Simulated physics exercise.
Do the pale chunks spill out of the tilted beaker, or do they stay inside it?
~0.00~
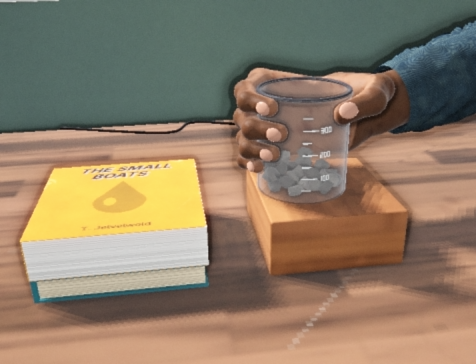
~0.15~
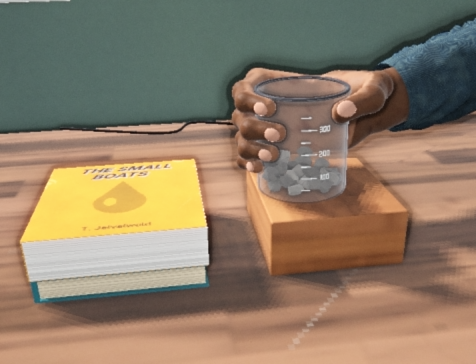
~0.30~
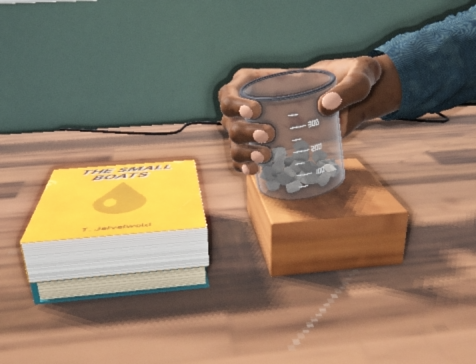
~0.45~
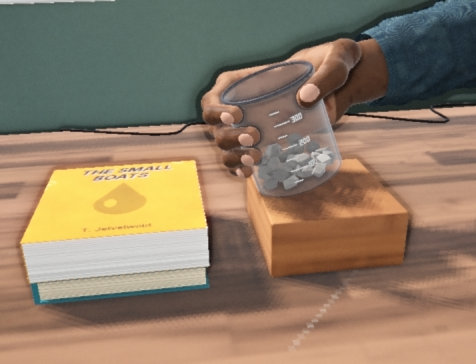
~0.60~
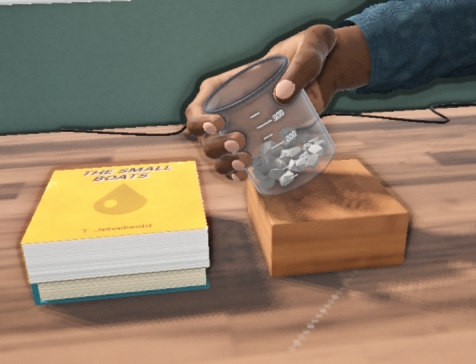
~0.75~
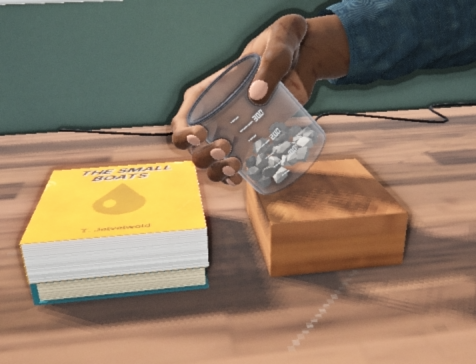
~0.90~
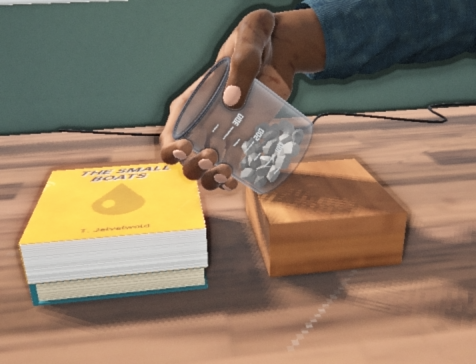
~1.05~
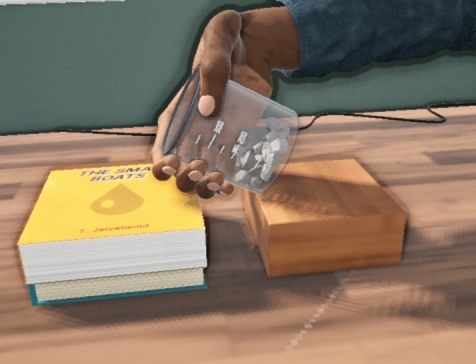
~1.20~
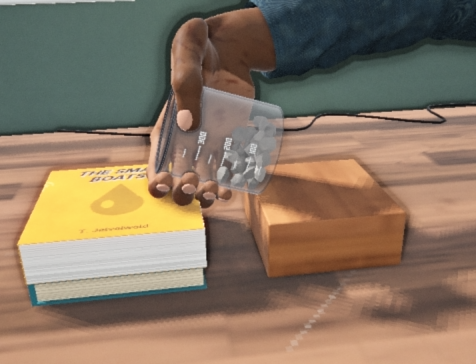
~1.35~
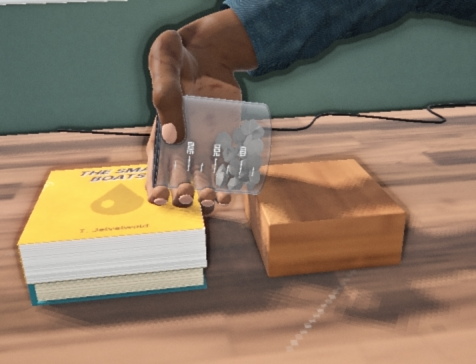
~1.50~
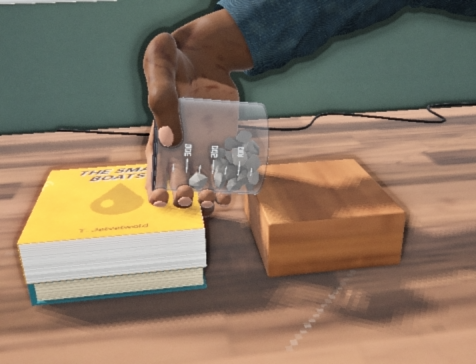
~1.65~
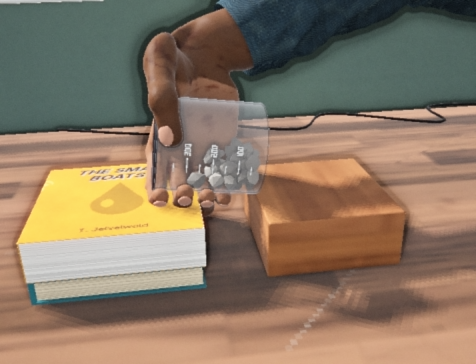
The pale chunks stay inside the beaker, even with it tipped almost fully onto its side.
